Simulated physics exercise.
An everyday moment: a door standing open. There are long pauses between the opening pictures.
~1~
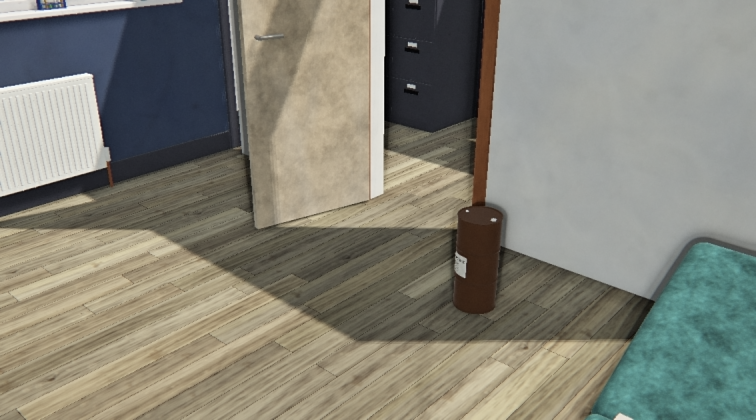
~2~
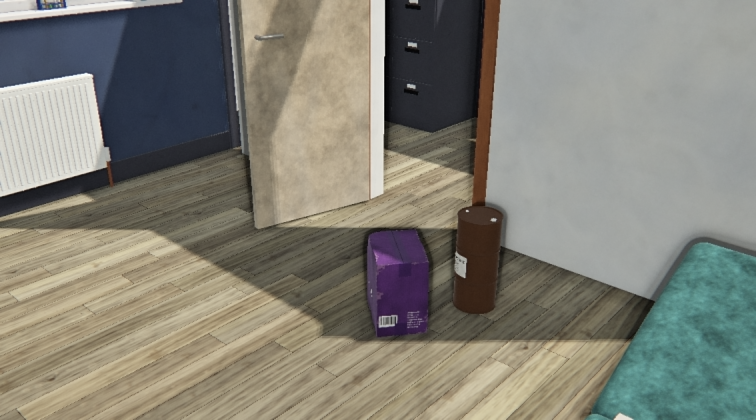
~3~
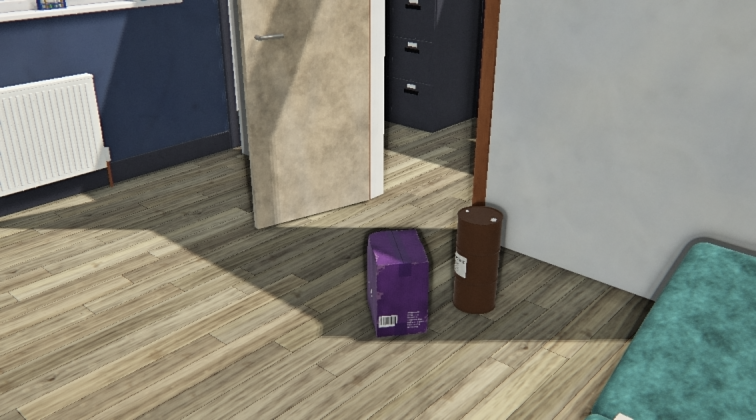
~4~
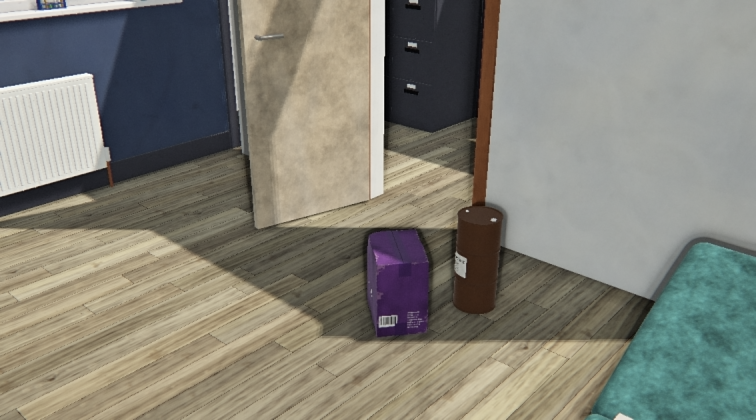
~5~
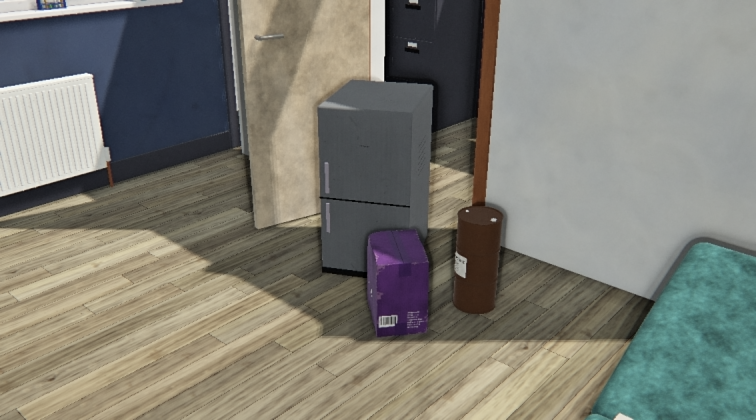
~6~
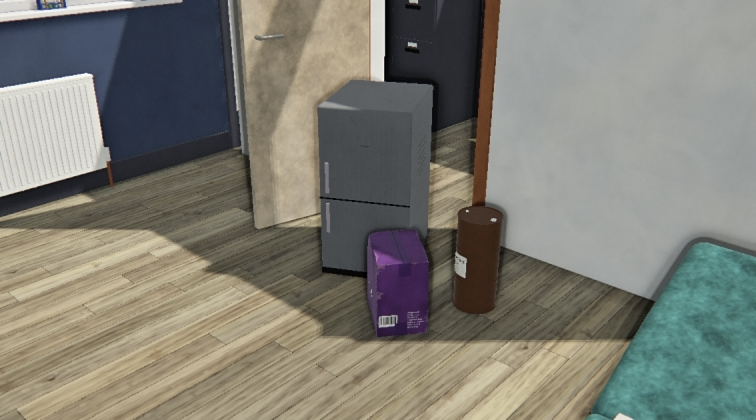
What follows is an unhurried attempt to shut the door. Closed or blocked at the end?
Here the door stops short.
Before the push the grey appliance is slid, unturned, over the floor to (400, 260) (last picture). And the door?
Then it is blocked.
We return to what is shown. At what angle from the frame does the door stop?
Some 65° open.
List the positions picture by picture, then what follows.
Door wide open and still; brown canister (477, 260), in the first frame.
Door wide open and still; brown canister (477, 260); purple box (397, 282), in the second frame.
Door wide open and still; brown canister (477, 260); purple box (397, 282), in the third frame.
Door wide open and still; brown canister (477, 260); purple box (397, 282), in the fourth frame.
Door wide open and still; brown canister (477, 260); purple box (397, 282), in the fifth frame.
Door wide open and still; grey appliance (378, 178); brown canister (477, 260), in the sixth frame.
Then, 0.50 s on from there, open by 88°.
Then, 0.80 s on from there, open by 69°.
In the end, open by 63°; all 3 unmoved. At the end, from the last picture's camera, grey appliance near (379, 178).
